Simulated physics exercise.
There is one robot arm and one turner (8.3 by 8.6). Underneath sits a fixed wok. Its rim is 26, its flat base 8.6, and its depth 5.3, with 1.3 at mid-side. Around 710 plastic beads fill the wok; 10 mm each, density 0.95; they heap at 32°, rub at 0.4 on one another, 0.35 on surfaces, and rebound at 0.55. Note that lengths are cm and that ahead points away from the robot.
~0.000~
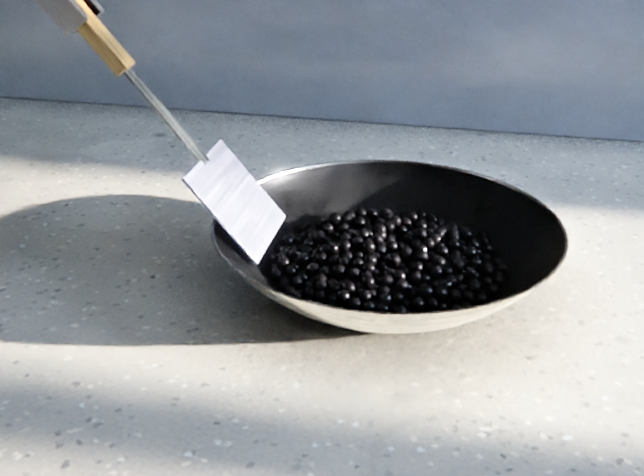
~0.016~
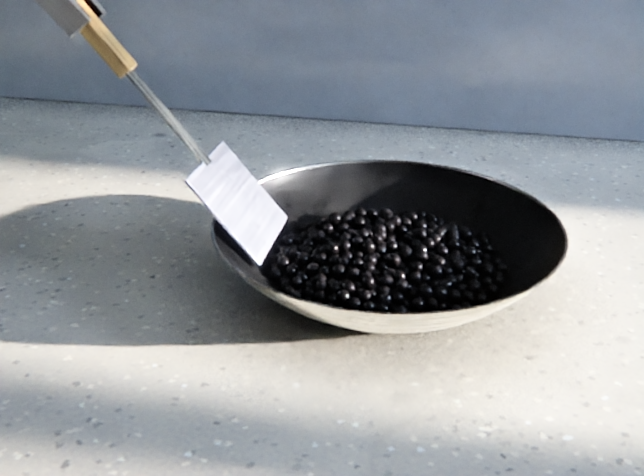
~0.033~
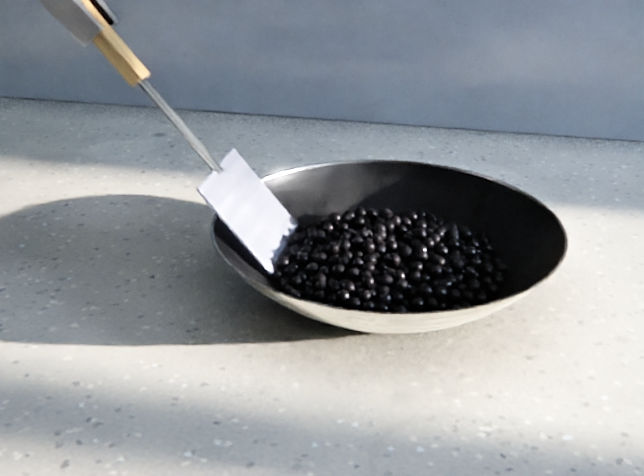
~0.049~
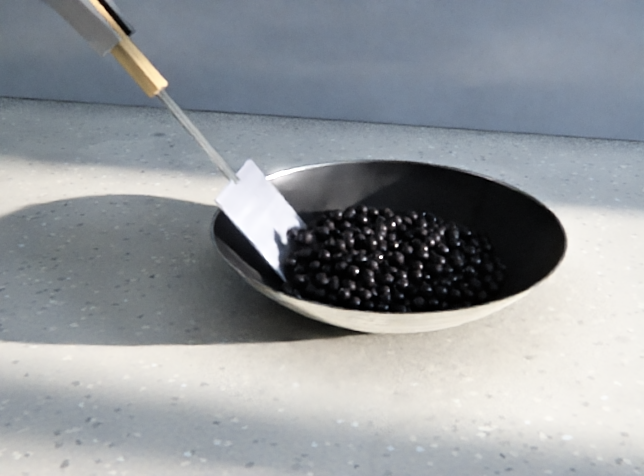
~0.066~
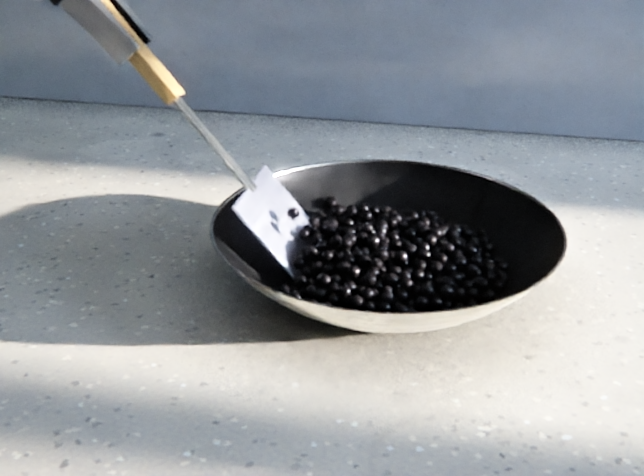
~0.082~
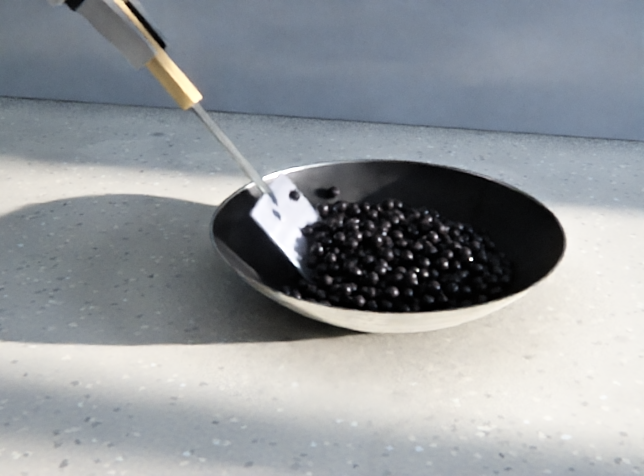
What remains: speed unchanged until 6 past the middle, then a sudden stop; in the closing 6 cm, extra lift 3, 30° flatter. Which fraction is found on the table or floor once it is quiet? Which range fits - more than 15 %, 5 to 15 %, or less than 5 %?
The range that fits is 5 to 15 %.
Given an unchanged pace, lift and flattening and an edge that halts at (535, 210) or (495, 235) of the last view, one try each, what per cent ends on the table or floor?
The two tries give near 40 and near 25 in a hundred.
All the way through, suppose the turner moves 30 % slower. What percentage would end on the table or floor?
I'd say close to 0 per cent.
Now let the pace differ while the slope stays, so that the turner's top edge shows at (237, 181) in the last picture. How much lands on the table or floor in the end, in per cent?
Estimate: Close to 0 %.
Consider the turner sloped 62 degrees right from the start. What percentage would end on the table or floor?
I'd expect near 10 percent then.
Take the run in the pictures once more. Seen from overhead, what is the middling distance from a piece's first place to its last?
Level distance of around 4 cm.
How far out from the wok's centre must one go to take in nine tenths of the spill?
Roughly 30 cm.
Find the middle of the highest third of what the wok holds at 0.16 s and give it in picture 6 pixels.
Centre: Approx. (448, 243) in the last view.
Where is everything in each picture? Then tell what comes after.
Turner top edge at (202, 158), sloping 50°; upper third of the load around (386, 251), from x 275 to 500, top at y 215; 714 in the wok, in the first picture.
Turner top edge at (204, 160), sloping 50°; upper third of the load around (386, 251), from x 275 to 500, top at y 215, in the second picture.
Turner top edge at (216, 168), sloping 50°; upper third of the load around (385, 251), from x 275 to 500, top at y 215, in the third picture.
Turner top edge at (233, 178), sloping 50°; upper third of the load around (382, 249), from x 280 to 500, top at y 210, in the fourth picture.
Turner top edge at (250, 186), sloping 50°; upper third of the load around (381, 247), from x 280 to 505, top at y 205, in the fifth picture.
Turner top edge at (266, 191), sloping 50°; upper third of the load around (388, 247), from x 285 to 510, top at y 190; 714 in the wok, in the sixth picture.
After 0.12 s, sloping 49°, highest piece 9 above the table; 714 in the wok.
After 0.16 s, sloping 37°, highest piece 10 above the table; 714 in the wok.
After 0.38 s, sloping 20°, highest piece 7 above the table; 657 in the wok, 39 on the table or floor, 18 on the blade or in flight.
After 1.43 s, sloping 20°, highest piece 6 above the table; 653 in the wok, 61 on the table or floor.
At rest, 653 in the wok, 61 on the table or floor. That is 9 % on the table or floor.
